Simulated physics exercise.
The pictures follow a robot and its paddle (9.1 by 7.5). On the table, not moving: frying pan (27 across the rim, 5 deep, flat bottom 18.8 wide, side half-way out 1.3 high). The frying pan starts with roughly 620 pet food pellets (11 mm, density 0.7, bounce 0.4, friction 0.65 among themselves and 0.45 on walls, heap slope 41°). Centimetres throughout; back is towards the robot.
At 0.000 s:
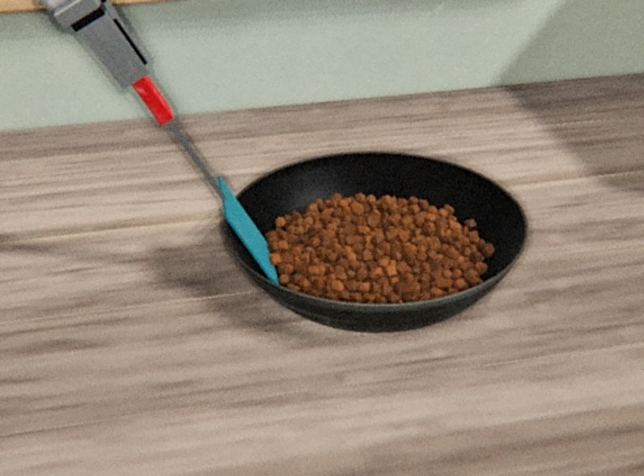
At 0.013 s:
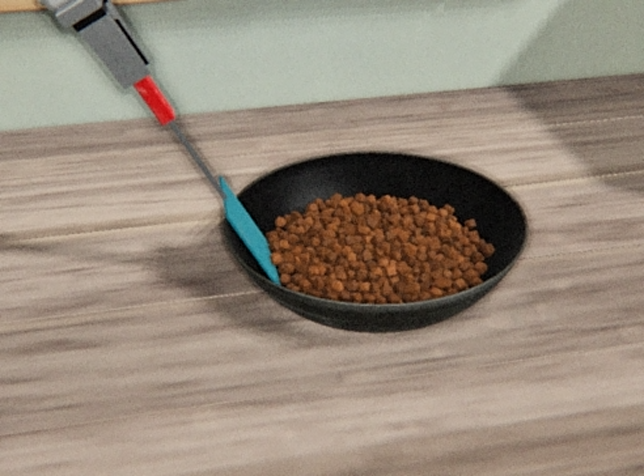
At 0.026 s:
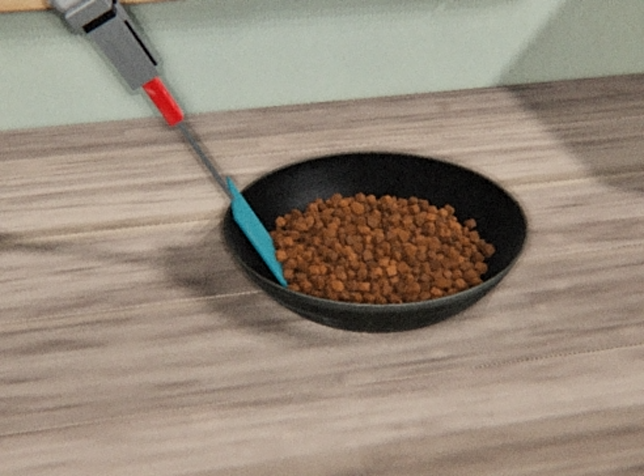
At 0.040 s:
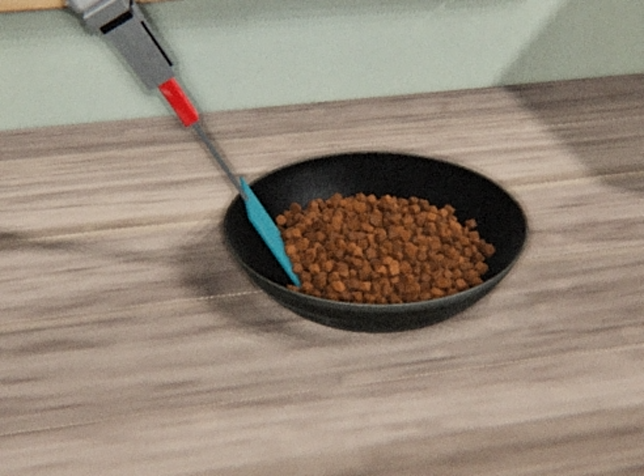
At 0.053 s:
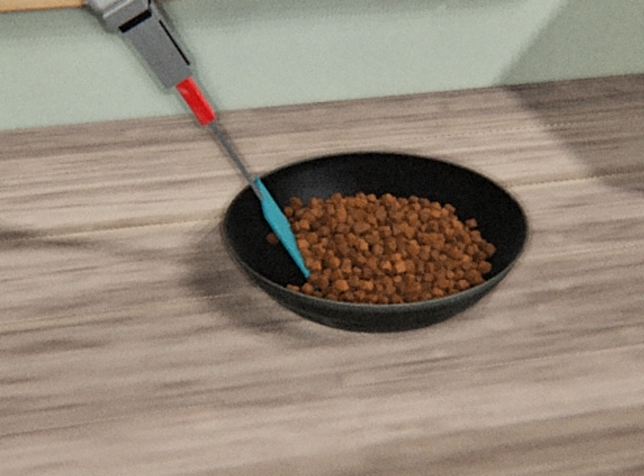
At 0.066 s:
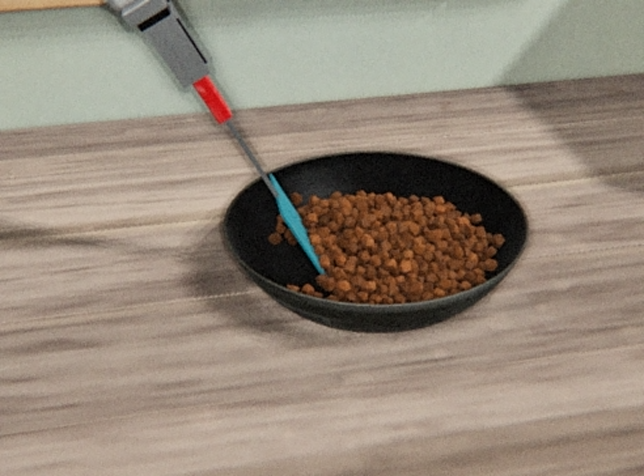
A robot's teal paddle, resting inside the left edge of a black frying pan, slid a short way right through the brown pellets, nudging the heap slightly while the pan stayed still.
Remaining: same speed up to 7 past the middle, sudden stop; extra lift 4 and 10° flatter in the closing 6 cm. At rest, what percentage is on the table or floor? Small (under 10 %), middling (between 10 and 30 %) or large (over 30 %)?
Answer: Middling; between 10 and 30 % of the pet food pellets finish on the table or floor.
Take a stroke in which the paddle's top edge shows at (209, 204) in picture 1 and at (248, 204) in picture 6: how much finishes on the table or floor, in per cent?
Some 5 per cent.
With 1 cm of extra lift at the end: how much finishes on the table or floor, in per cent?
About 5 per cent.
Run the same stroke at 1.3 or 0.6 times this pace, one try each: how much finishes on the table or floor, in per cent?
Some 15 and 5 per cent.
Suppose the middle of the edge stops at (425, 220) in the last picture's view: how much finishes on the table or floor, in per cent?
About 5 per cent.
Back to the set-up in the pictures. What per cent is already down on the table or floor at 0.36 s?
About 10 per cent.
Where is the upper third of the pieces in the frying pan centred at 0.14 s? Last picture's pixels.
Near (422, 222).
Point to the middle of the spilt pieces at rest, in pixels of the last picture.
Near (625, 228).
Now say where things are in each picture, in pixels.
In the first frame, paddle top edge at (222, 195), sloping 63°; upper third of the load around (372, 241), from x 270 to 490, top at y 200; 621 in the frying pan.
In the second frame, paddle top edge at (223, 196), sloping 63°; upper third of the load around (372, 241), from x 270 to 490, top at y 200.
In the third frame, paddle top edge at (231, 196), sloping 63°; upper third of the load around (371, 241), from x 270 to 490, top at y 200.
In the fourth frame, paddle top edge at (245, 197), sloping 63°; upper third of the load around (366, 240), from x 270 to 490, top at y 200.
In the fifth frame, paddle top edge at (260, 195), sloping 63°; upper third of the load around (369, 235), from x 275 to 490, top at y 195.
In the sixth frame, paddle top edge at (276, 194), sloping 63°; upper third of the load around (373, 232), from x 275 to 500, top at y 195; 621 in the frying pan.
By 0.10 s, sloping 63°, highest piece 7 above the table; 621 in the frying pan.
By 0.14 s, sloping 60°, highest piece 7 above the table; 621 in the frying pan.
By 0.36 s, sloping 53°, highest piece 7 above the table; 524 in the frying pan, 76 on the table or floor, 21 on the blade or in flight.
By 1.41 s, sloping 53°, highest piece 6 above the table; 524 in the frying pan, 97 on the table or floor.
Final count, 524 in the frying pan, 97 on the table or floor. That is 16 % on the table or floor.
